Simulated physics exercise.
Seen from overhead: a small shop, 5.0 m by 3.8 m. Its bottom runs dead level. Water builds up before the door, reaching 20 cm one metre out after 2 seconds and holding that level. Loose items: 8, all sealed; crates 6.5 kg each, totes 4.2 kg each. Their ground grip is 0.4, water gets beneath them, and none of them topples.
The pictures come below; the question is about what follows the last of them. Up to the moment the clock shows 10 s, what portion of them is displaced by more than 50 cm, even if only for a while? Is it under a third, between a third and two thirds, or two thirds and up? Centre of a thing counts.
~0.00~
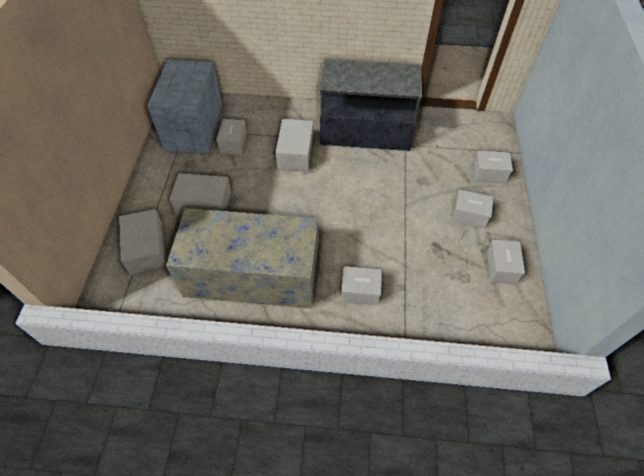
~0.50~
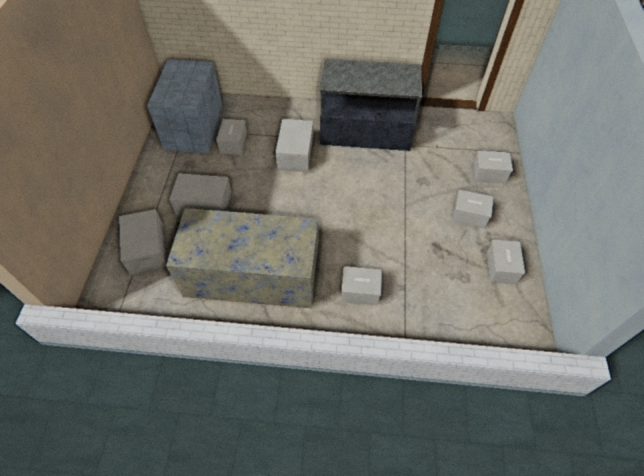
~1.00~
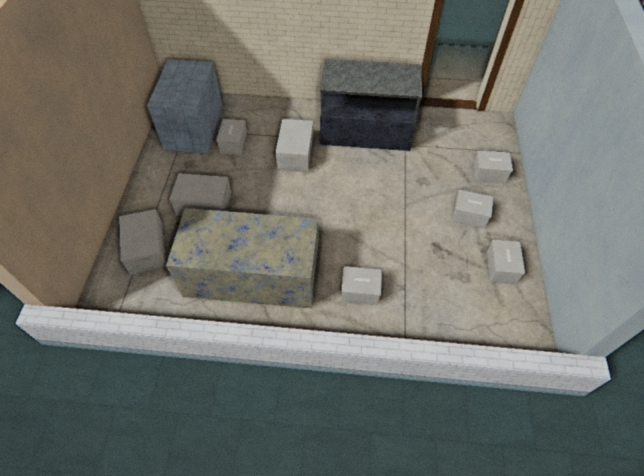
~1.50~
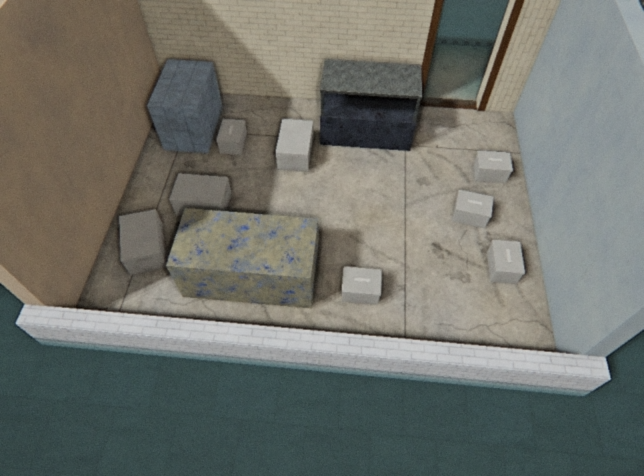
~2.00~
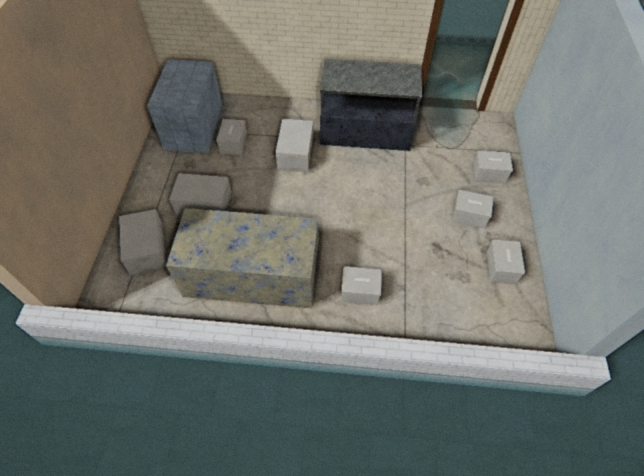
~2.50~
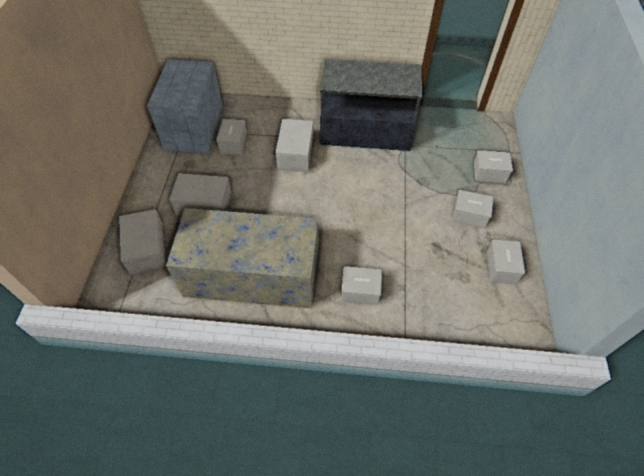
The share that gets pushed that far will be a third to two thirds.
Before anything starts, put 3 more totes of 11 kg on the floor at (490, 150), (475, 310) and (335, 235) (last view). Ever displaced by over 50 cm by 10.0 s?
Result, in listed order: Exceeded / exceeded / not exceeded.
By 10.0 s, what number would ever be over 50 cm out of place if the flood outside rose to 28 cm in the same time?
It would come to 7 of them.
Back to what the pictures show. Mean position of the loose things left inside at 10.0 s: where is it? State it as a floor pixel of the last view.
Mean position: Approximately (303, 222).
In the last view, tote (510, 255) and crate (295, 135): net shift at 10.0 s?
80 cm and 50 cm respectively.
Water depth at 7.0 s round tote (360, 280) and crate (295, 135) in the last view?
Close to 7 and 0 centimetres.
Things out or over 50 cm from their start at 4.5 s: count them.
I count 3 of them.
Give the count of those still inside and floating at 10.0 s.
4 at that moment.
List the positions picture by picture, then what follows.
The first picture shows a crate at (295, 136) rests on the ground; a crate at (199, 188) rests on the ground; water covers 0.0 m2; 0 of 8 have shifted.
The second picture shows a crate at (295, 136) rests on the ground; a crate at (199, 188), on the bottom; 0.0 m2 under water; 0 of 8 have shifted.
The third picture shows a crate at (295, 136), on the bottom; a crate at (199, 188) rests on the ground; 0.0 m2 under water; 0 of 8 have shifted.
The fourth picture shows a crate at (295, 136), on the bottom; a crate at (199, 188) rests on the ground; 0.0 m2 under water; 0 of 8 have shifted.
The fifth picture shows a crate at (295, 136) rests on the ground; a crate at (199, 188), on the bottom; 0.4 m2 under water; 0 of 8 have shifted.
The sixth picture shows a crate at (295, 136), on the bottom; a crate at (199, 188) rests on the ground; 1.7 m2 under water; 0 of 8 have shifted.
After 3.5 s 2 of 8 are over 50 cm from their spots; 0 afloat.
After 4.5 s 3 of 8 are over 50 cm from their spots; 1 afloat.
After 7.0 s 4 of 8 are over 50 cm from their spots; 3 afloat.
After 10.0 s 5 of 8 are over 50 cm from their spots, and 5 have been at some point; 4 afloat.
